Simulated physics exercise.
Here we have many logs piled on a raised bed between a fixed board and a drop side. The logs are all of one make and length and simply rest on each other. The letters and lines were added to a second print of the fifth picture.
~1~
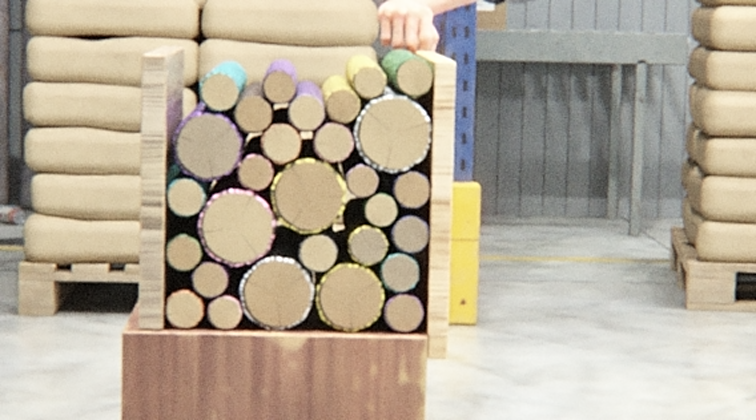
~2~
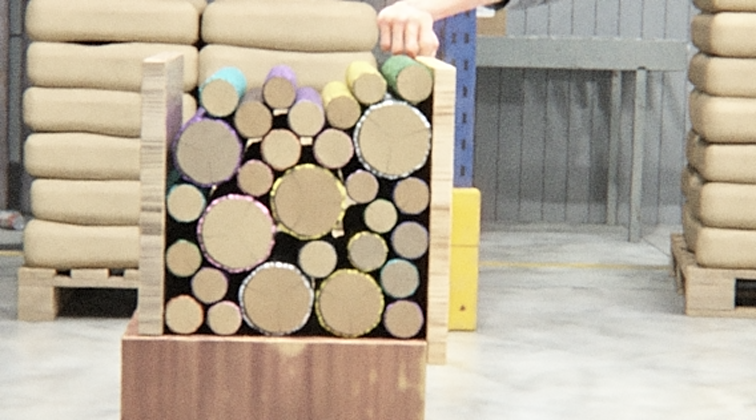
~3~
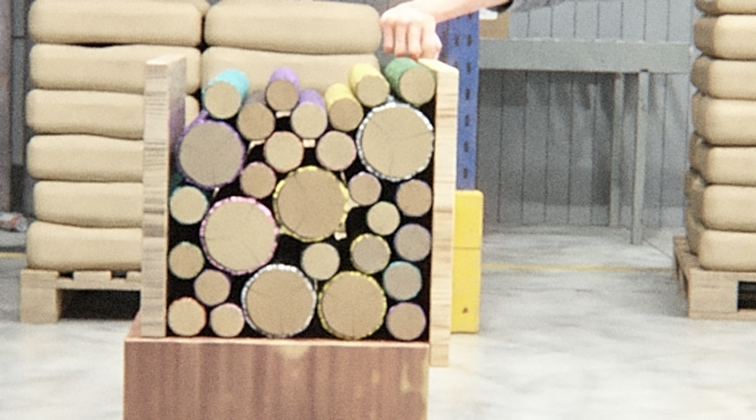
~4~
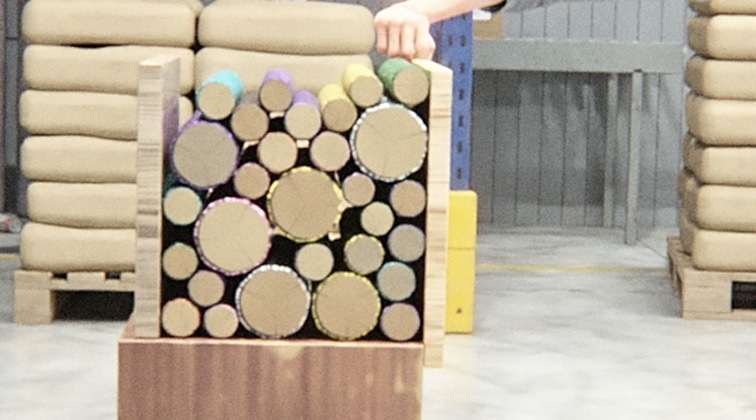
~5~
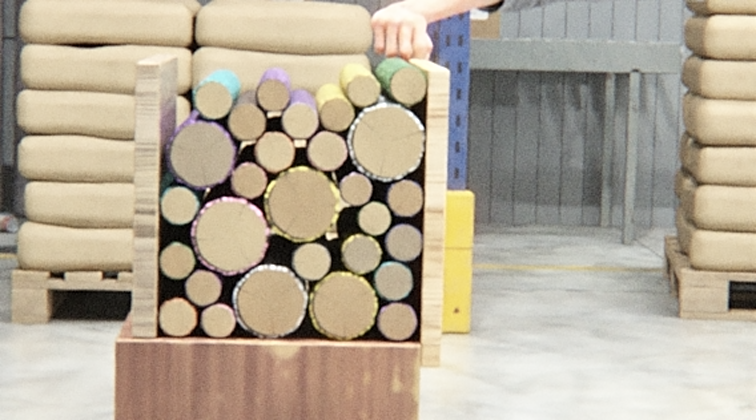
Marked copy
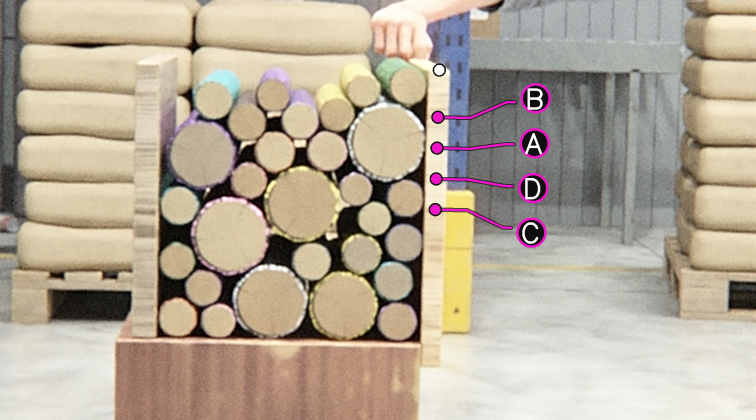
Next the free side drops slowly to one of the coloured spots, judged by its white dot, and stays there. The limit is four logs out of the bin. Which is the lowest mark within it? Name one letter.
The lowest mark that will do is C.
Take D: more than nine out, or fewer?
Fewer than nine.
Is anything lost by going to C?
Yes, at C.
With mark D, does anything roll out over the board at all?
Yes, at D.
On the marked copy, A at (437, 148); B at (438, 117); C at (436, 210); D at (436, 179); the white dot at (440, 70).
Following C. Soon after the start, top of the board (427, 135).
Later, top of the board (425, 207).
In the end, top of the board (425, 209), one out over the board.
As for the rest, A one out over the board; B none out over the board; D one out over the board.
